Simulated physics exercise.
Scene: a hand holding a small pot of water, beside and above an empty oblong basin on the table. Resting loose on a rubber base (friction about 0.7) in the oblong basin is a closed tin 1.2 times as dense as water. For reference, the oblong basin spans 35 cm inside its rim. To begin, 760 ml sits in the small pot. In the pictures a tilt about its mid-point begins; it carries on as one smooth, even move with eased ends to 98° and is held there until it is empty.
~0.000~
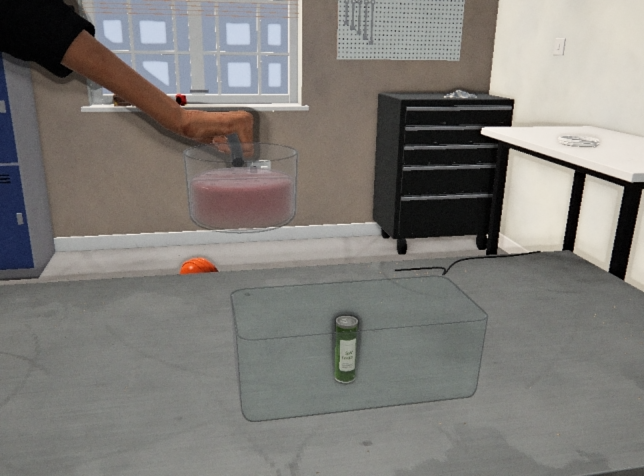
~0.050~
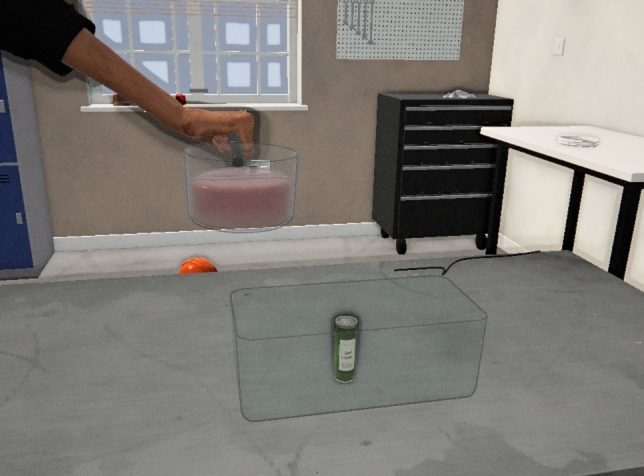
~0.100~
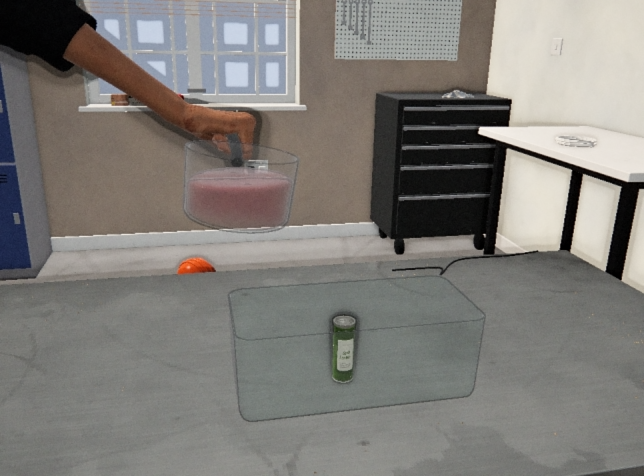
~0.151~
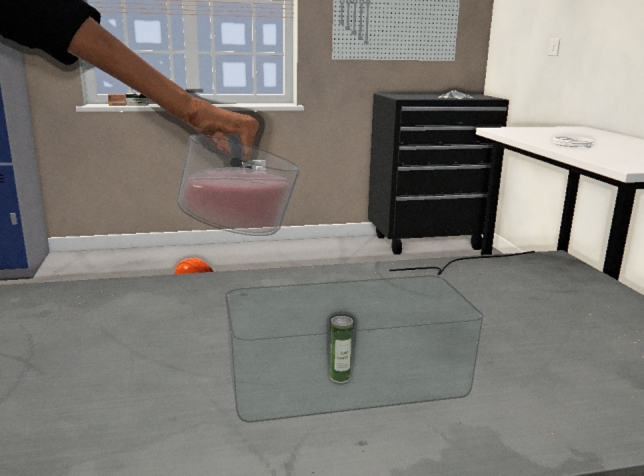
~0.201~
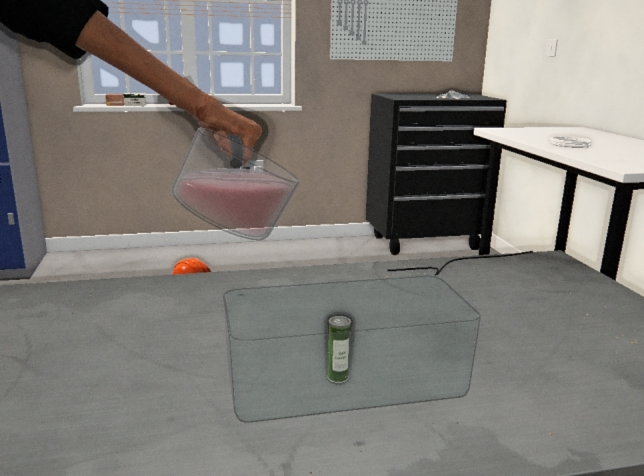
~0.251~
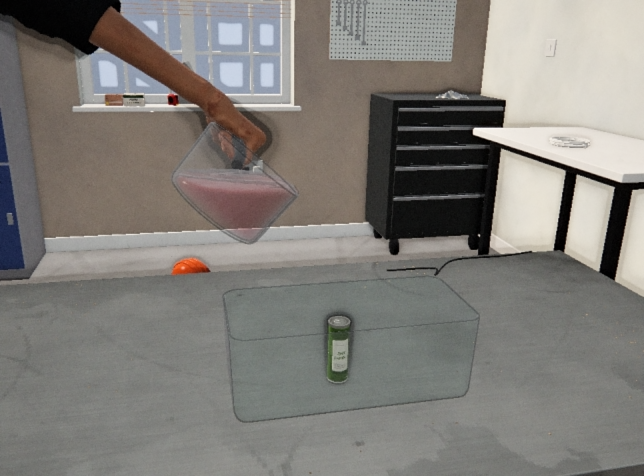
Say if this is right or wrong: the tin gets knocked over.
Right, it gets knocked over.
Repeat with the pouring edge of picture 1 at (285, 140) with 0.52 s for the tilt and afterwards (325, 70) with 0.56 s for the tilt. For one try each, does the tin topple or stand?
Trial 1 - tin tips; trial 2 - tin stays standing.
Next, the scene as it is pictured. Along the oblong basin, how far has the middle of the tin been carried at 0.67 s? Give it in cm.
Around 0 cm.
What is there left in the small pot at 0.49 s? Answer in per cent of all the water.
Roughly 40 %.
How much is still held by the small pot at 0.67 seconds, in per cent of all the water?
Share remaining: Approx. 14 %.
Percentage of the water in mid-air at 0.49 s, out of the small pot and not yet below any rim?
Estimate: About 48 % of all of it.
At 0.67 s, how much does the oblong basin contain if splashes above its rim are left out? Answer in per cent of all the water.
Reading: Approx. 72 %.
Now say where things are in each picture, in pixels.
It leans 0°; its right rim is at (296, 152); the water meets the walls at (188, 179) and (293, 176); the oblong basin's rim runs from (234, 315) to (467, 297); the tin's top is at (347, 324), in the first frame.
It leans 2°; its right rim is at (297, 154); the water meets the walls at (189, 179) and (293, 177), in the second frame.
It leans 8°; its right rim is at (298, 159); the water meets the walls at (187, 179) and (292, 177), in the third frame.
It leans 17°; its right rim is at (298, 169); the water meets the walls at (183, 179) and (291, 179), in the fourth frame.
It leans 28°; its right rim is at (297, 181); the water meets the walls at (177, 178) and (293, 181), in the fifth frame.
It leans 41°; its right rim is at (296, 194); the water meets the walls at (174, 174) and (293, 184), in the sixth frame.
By 0.49 s the tilt is 95° and 40 per cent is still to pour; the tin stands where it began.
By 0.67 s the tilt is 98° and 14 per cent is still to pour; the tin stands where it began.
By 0.86 s the tilt is 98° and 4 per cent is still to pour; the tin leans 11°.
By 1.06 s the tilt is 98° and 1 per cent is still to pour; the tin leans 48°.
At rest the tin lies on its side.
